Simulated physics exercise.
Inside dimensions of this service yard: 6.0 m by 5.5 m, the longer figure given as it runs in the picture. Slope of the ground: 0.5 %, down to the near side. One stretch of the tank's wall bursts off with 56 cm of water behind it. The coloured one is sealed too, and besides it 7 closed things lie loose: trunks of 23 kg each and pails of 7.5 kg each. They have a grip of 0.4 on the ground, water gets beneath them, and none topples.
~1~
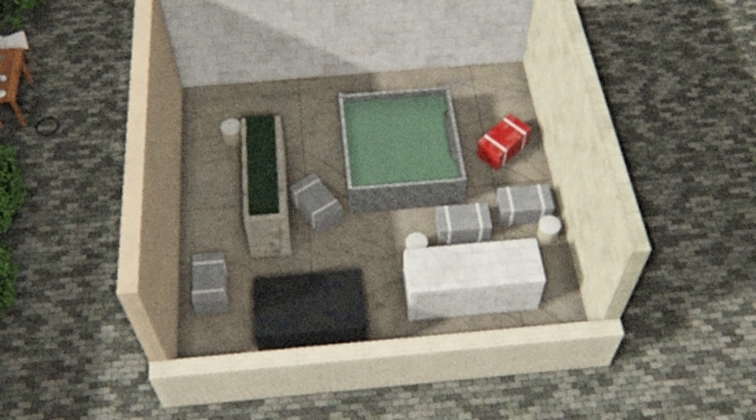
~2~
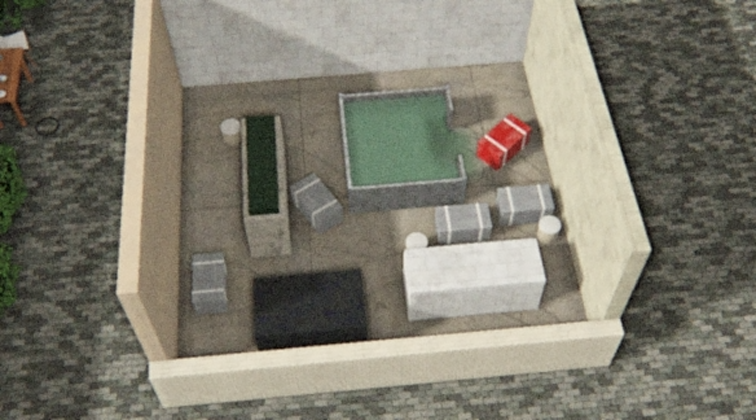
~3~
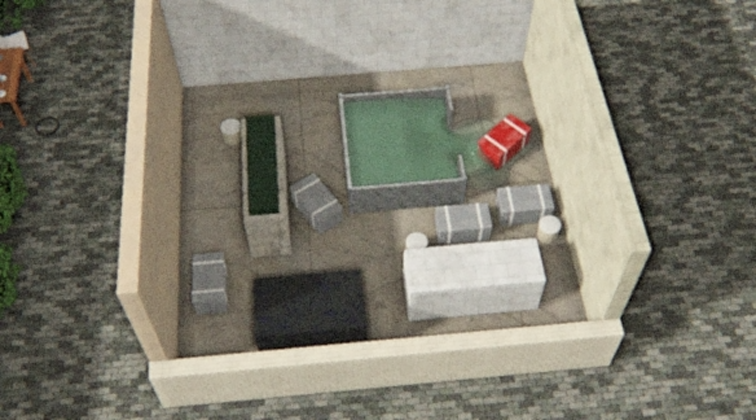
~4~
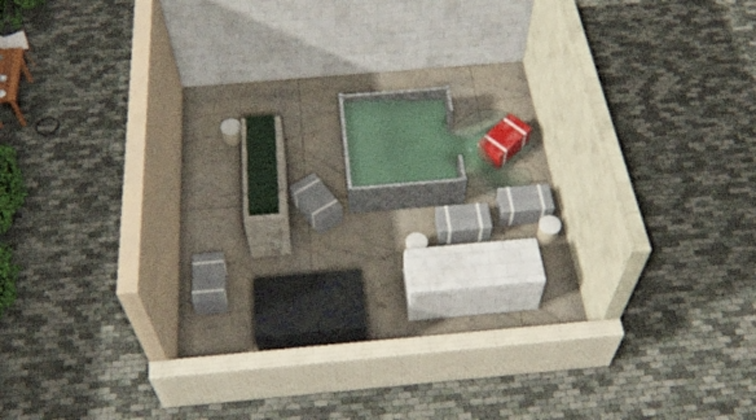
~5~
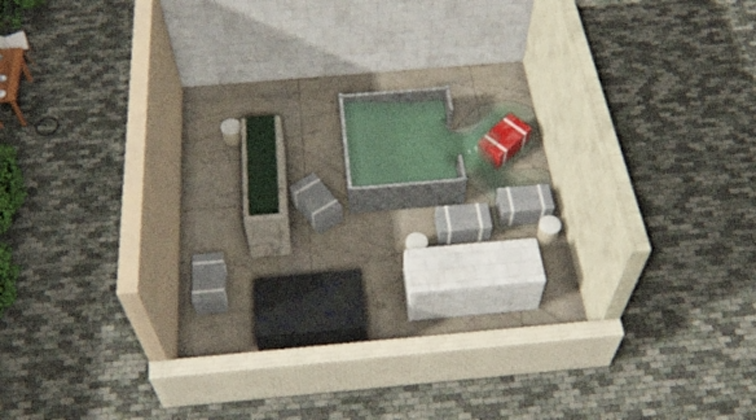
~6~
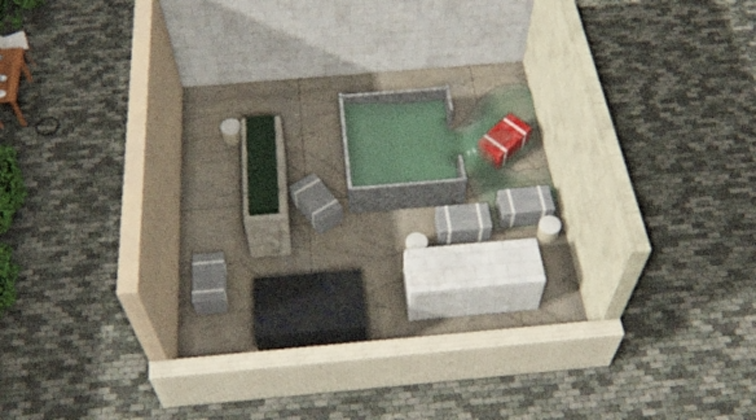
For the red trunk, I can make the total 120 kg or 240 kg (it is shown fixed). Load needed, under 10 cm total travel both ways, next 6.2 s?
Higher.
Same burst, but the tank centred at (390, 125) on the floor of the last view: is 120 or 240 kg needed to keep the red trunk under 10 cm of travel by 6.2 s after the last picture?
Then the outcome is clear: The heavier mass alone works.
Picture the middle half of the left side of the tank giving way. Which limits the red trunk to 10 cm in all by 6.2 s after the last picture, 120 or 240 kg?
Answer: The small one.
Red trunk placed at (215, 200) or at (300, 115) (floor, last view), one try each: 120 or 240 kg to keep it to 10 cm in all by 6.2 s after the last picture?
Well, the little one does for the first, the little one does for the second.
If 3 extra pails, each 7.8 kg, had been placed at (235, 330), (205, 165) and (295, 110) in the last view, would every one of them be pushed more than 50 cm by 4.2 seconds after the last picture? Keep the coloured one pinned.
Results, in sequence: Not exceeded / not exceeded / exceeded.
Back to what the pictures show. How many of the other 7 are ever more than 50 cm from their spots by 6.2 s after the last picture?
The number is 2.
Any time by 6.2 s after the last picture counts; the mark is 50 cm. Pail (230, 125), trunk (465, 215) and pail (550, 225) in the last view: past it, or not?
First one stays inside, second one stays inside, third one crosses the line.
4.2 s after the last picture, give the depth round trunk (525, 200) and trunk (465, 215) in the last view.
First about 7 cm, second about 6 cm.
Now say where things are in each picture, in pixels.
The first frame shows the red trunk at (505, 135), on the bottom; water covers 3.0 m2; 0 of 8 have shifted.
The second frame shows the red trunk at (505, 135), on the bottom; water covers 3.4 m2; 0 of 8 have shifted.
The third frame shows the red trunk at (505, 135), on the bottom; 3.9 m2 under water; 0 of 8 have shifted.
The fourth frame shows the red trunk at (505, 135), on the bottom; water covers 4.3 m2; 0 of 8 have shifted.
The fifth frame shows the red trunk at (505, 135) rests on the ground; 4.9 m2 under water; 0 of 8 have shifted.
The sixth frame shows the red trunk at (505, 135) rests on the ground; 5.5 m2 under water; 0 of 8 have shifted.
Then, 0.6 s after the last picture the red trunk would be 48 cm from its start with 120 kg and 0 cm from its start with 240 kg; 16 cm of water round it then.
Then, 2.3 s after the last picture the red trunk would be 51 cm from its start with 120 kg and 0 cm from its start with 240 kg; 13 cm of water round it then.
Then, 4.2 s after the last picture the red trunk would be 51 cm from its start with 120 kg and 0 cm from its start with 240 kg; 9 cm of water round it then.
Then, 6.2 s after the last picture the red trunk would be 51 cm from its start with 120 kg and 0 cm from its start with 240 kg; 8 cm of water round it then.
